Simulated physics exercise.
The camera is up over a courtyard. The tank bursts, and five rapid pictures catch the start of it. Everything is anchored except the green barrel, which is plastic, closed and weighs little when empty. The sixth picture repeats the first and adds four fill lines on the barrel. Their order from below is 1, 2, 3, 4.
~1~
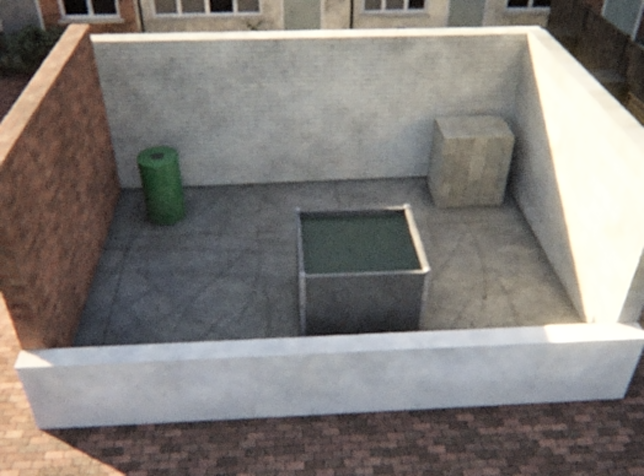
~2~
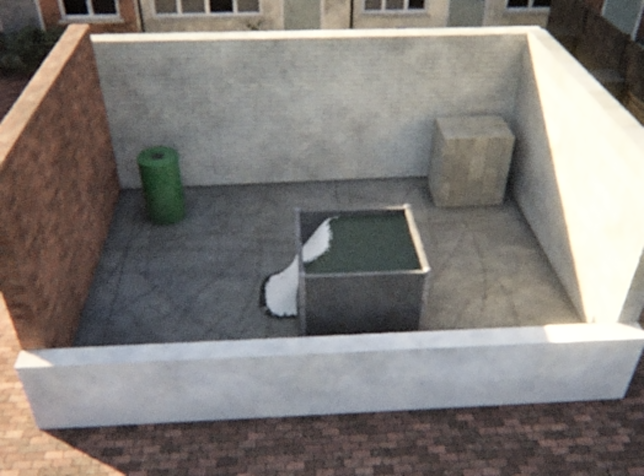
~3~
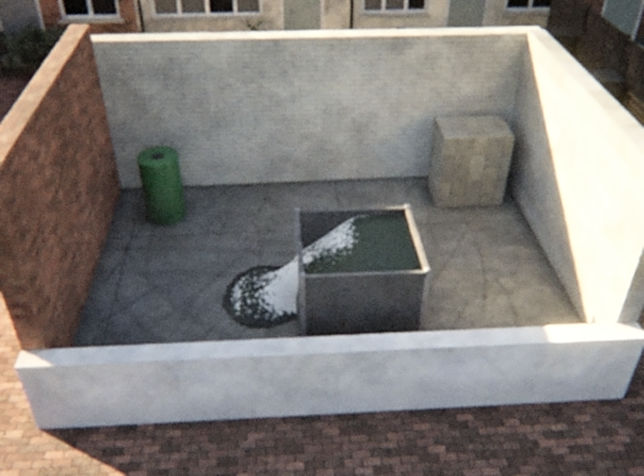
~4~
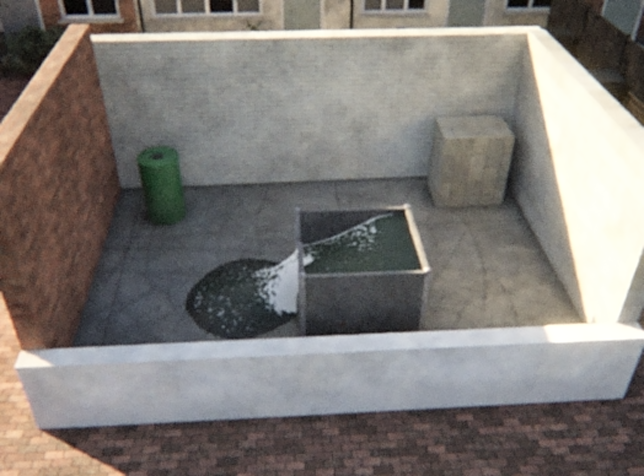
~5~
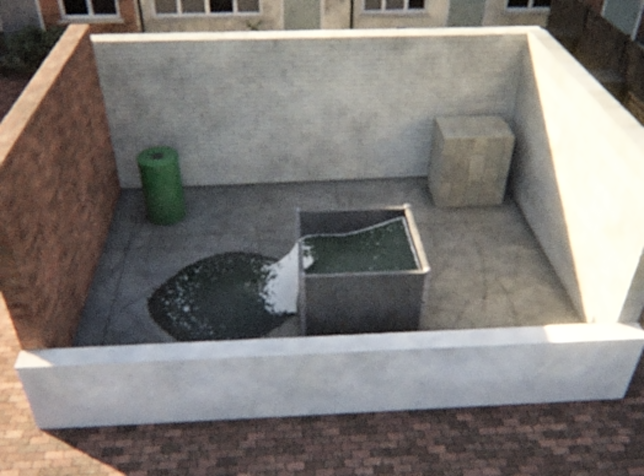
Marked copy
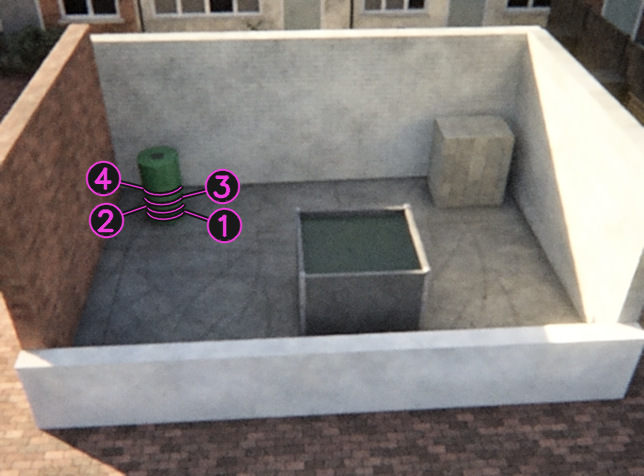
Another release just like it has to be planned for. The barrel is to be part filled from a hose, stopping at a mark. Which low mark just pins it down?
Line 2 just does it.
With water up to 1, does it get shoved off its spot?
Yes, it does.
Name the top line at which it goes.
It is 1.
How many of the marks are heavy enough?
Three of the four.
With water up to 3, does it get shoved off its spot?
No, that is safe.
On the marked copy, 1 at (164, 219); 2 at (163, 212); 3 at (162, 204); 4 at (160, 194); from the bottom up 1, 2, 3, 4.
If 1 is chosen, it is pushed about 3 times its own width away.
If 2 is chosen, it does not move.
If 3 is chosen, it does not move.
If 4 is chosen, it does not move.
